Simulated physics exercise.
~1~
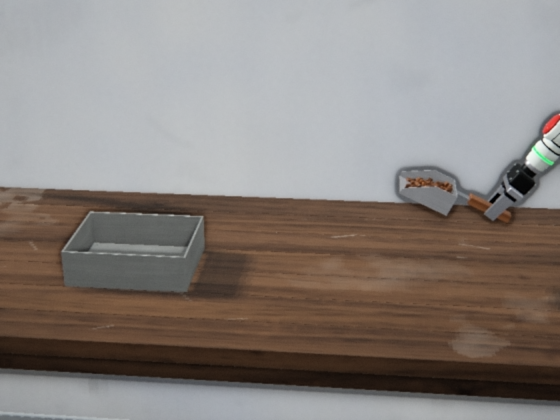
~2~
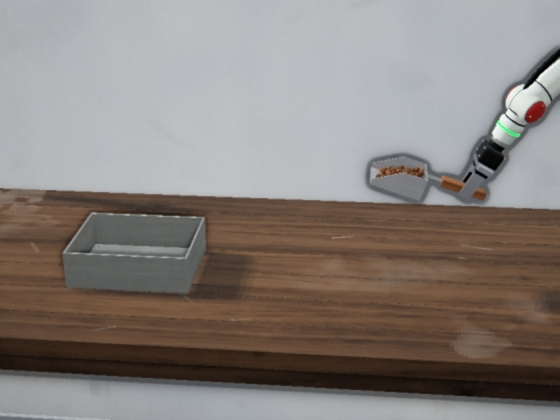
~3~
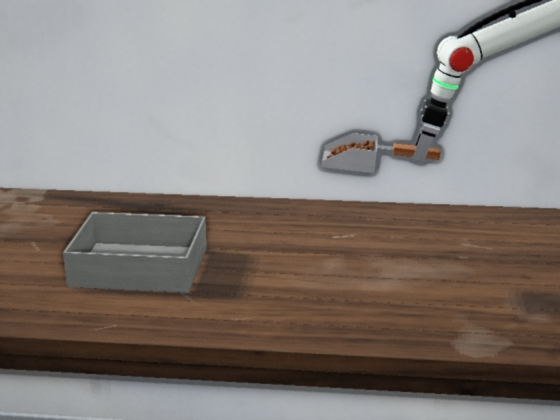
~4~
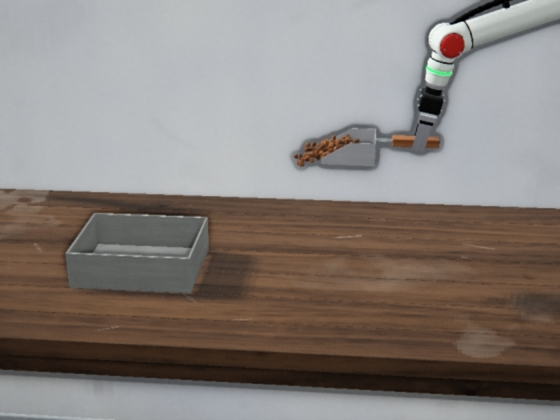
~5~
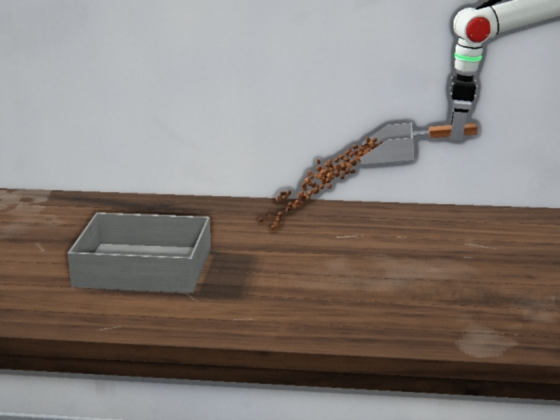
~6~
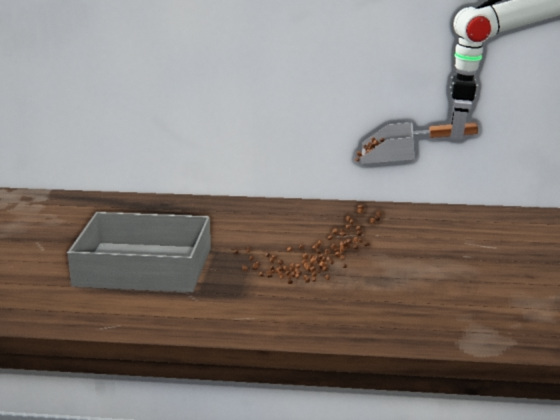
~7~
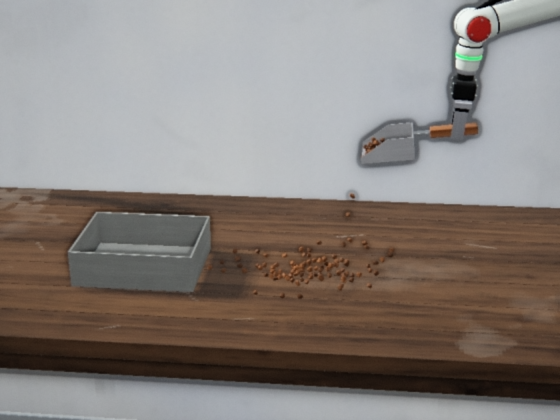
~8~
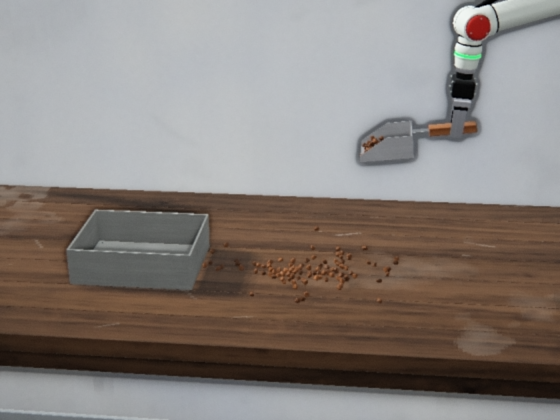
To begin with, a white robot arm holds a metal scoop of small reddish-brown pellets at the right, above a wooden table with an empty grey box on its left side. The arm carries the scoop left and upward, tipping its open front downward. Before it reaches the box, pellets start sliding over the front edge. The arm draws back to the right, tilting the scoop further, and a long stream of pellets pours down. They bounce and scatter across the wood between box and scoop. Finally the arm holds still, with some pellets left in the scoop and most lying on the table.
